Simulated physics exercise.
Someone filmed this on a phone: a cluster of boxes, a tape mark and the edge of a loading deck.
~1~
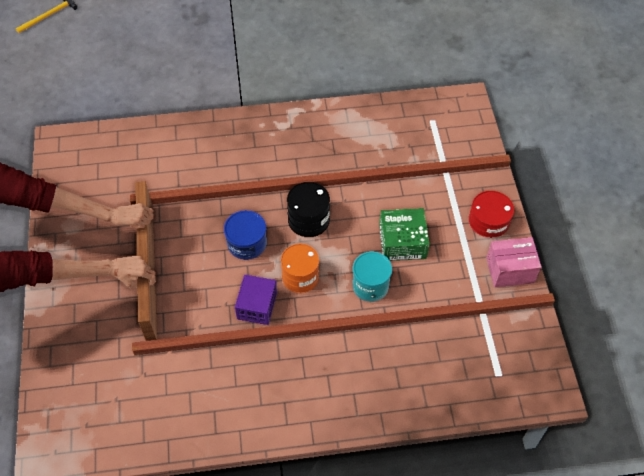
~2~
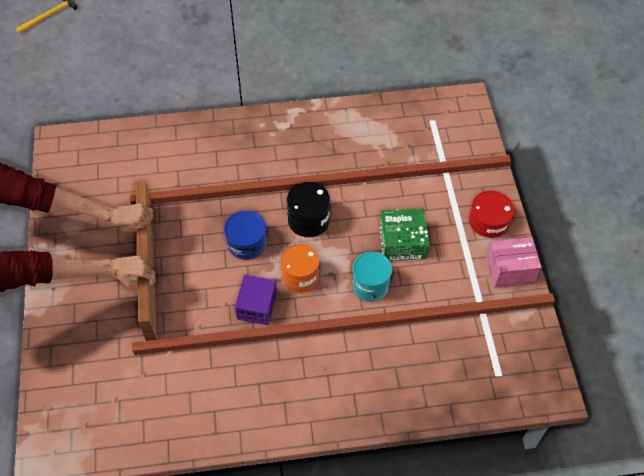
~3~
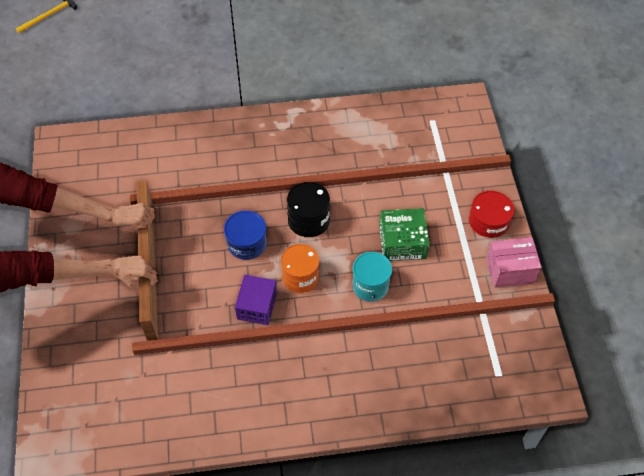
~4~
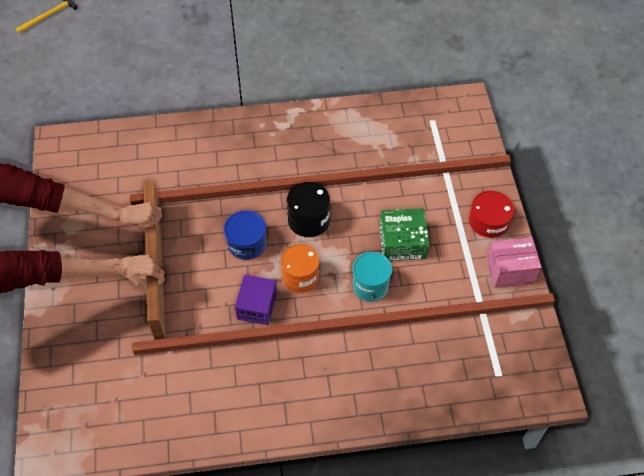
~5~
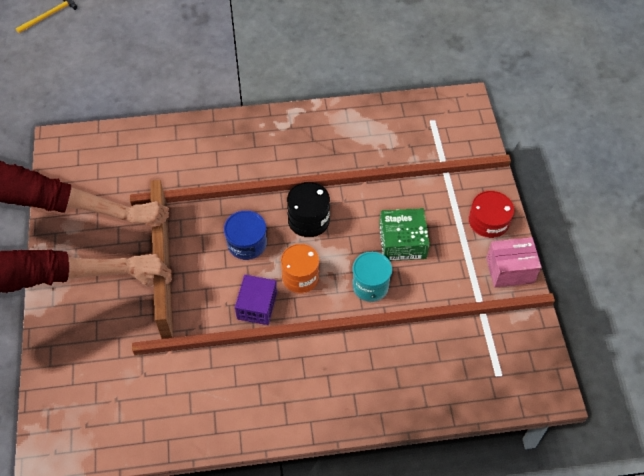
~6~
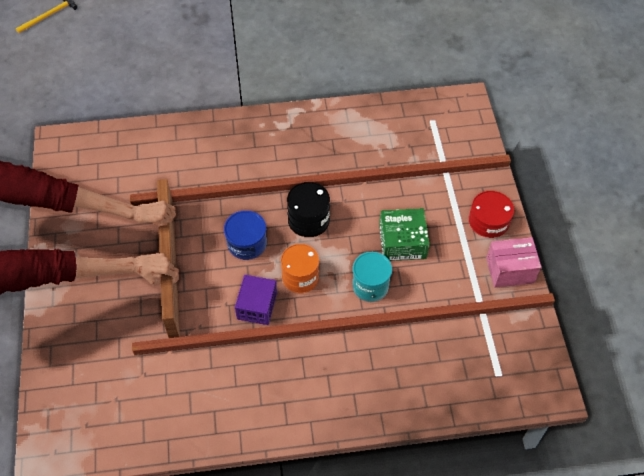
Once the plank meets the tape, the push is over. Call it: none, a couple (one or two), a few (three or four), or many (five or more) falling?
Call: A couple.
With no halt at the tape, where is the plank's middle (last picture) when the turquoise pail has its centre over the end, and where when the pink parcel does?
The middle is at (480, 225) when it's the turquoise pail, and at (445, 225) when it's the pink parcel.
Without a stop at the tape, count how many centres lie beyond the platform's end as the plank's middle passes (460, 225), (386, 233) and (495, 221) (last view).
2, 0 and 4.
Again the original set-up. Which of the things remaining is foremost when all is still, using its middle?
Green box.
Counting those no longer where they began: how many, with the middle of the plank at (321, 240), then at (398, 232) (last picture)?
The first count is 5, and then it's 7.
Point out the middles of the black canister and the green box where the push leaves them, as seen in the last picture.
First object about (472, 177); second object about (524, 225).
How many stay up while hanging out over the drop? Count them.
Overhanging ones - 1.
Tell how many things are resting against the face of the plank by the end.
Result: 4 in all.
Early on, none off yet; pink parcel at rest near (513, 263); red canister at rest near (491, 214); green box at rest near (404, 235).
Finally, the number that fall off is one or two; lost, red canister and pink parcel.
